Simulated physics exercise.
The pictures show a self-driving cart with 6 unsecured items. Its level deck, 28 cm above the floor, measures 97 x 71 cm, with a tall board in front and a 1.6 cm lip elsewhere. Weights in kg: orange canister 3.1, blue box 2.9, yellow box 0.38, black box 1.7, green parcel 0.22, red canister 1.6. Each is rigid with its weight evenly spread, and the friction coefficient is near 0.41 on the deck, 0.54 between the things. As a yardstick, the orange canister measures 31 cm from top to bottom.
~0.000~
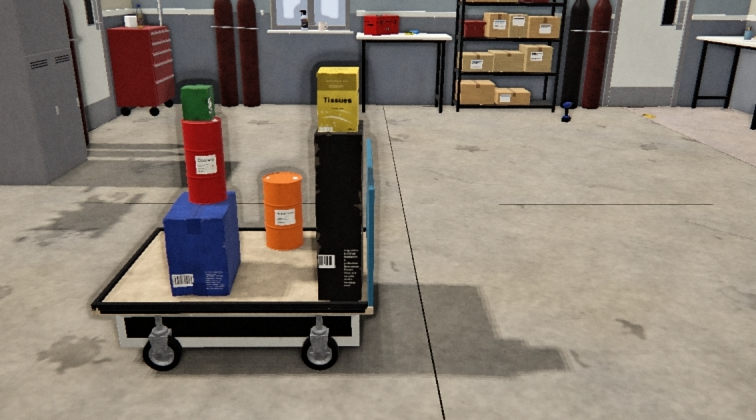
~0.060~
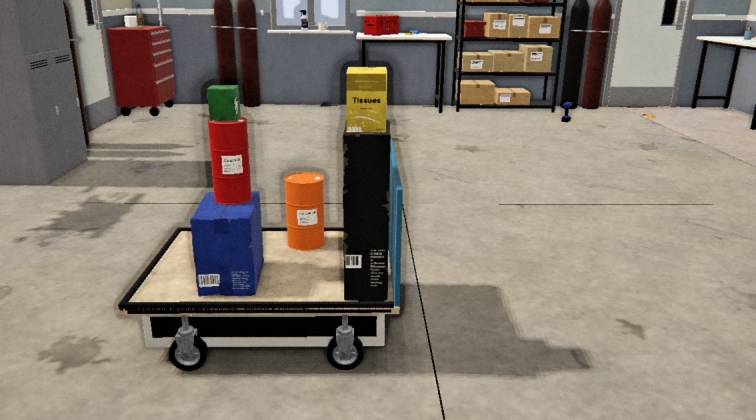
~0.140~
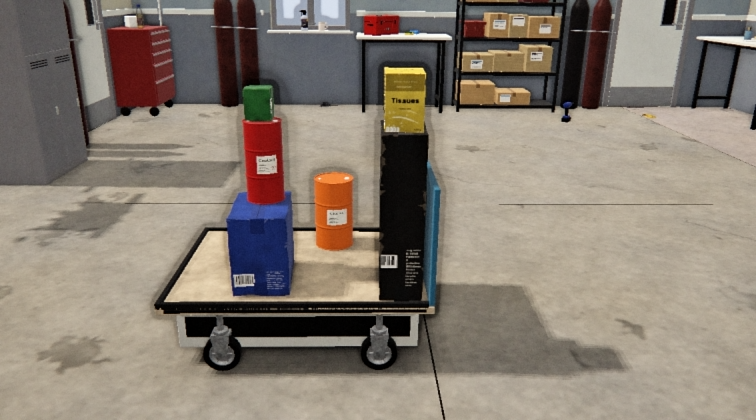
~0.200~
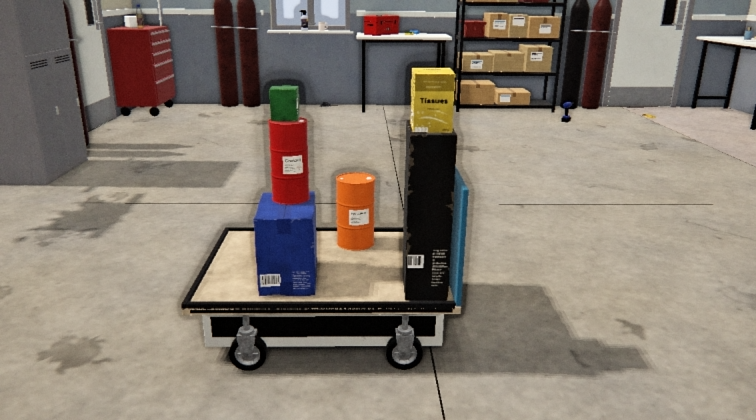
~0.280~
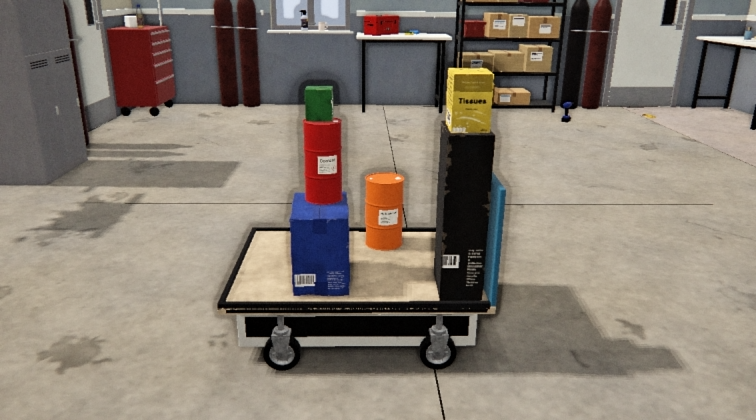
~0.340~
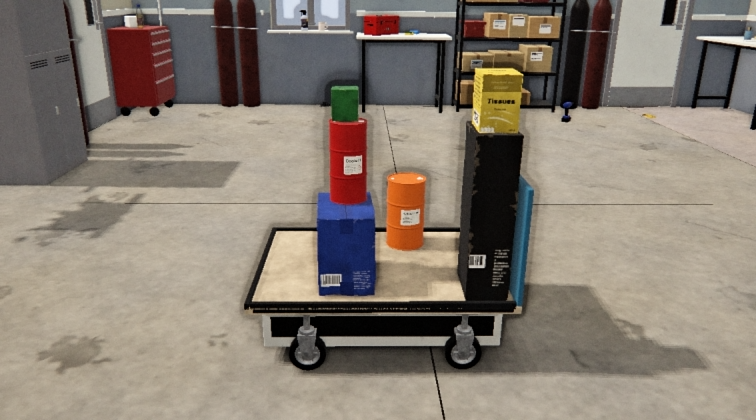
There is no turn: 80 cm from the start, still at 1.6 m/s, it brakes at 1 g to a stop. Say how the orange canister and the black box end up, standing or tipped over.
The orange canister keeps standing; the black box keeps standing.
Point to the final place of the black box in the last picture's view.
At about (595, 211).
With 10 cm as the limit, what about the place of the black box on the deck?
The black box keeps its place.
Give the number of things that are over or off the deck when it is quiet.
That comes to 4.
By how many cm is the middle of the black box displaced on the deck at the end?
Some 2 cm.
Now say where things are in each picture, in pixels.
In the first picture, cart has run 0 cm; orange canister (284, 211); black box (341, 211).
In the second picture, cart has run 10 cm; green parcel (224, 103); red canister (230, 160).
In the third picture, cart has run 22 cm; blue box (263, 242); yellow box (404, 99).
In the fourth picture, cart has run 32 cm; green parcel (285, 103); red canister (290, 160).
In the fifth picture, cart has run 45 cm; blue box (321, 242); yellow box (469, 100).
In the sixth picture, cart has run 54 cm; orange canister (406, 211); black box (487, 211).
By 0.64 s, cart has run 93 cm; orange canister 6 cm from its spot near (503, 211); black box 2 cm from its spot near (593, 211); yellow box tilted 4°.
By 0.84 s, cart has run 93 cm, stopped; yellow box now off the deck; orange canister 18 cm from its spot near (531, 211); green parcel tilted 17°.
By 1.04 s, cart has run 93 cm, stopped; orange canister 19 cm from its spot near (533, 211); red canister tilted 32°; green parcel tilted 32°.
By 1.34 s, cart has run 93 cm, stopped; green parcel now off the deck; orange canister 19 cm from its spot near (533, 211); black box 2 cm from its spot near (595, 211).
When it is over (1.9 s), off the deck and tipped over, yellow box and green parcel; lying over on the deck, blue box and red canister; not toppled but over 10 cm from the start, orange canister; the last one within 10 cm of the start. In the last view, orange canister near (533, 211), black box near (595, 211).
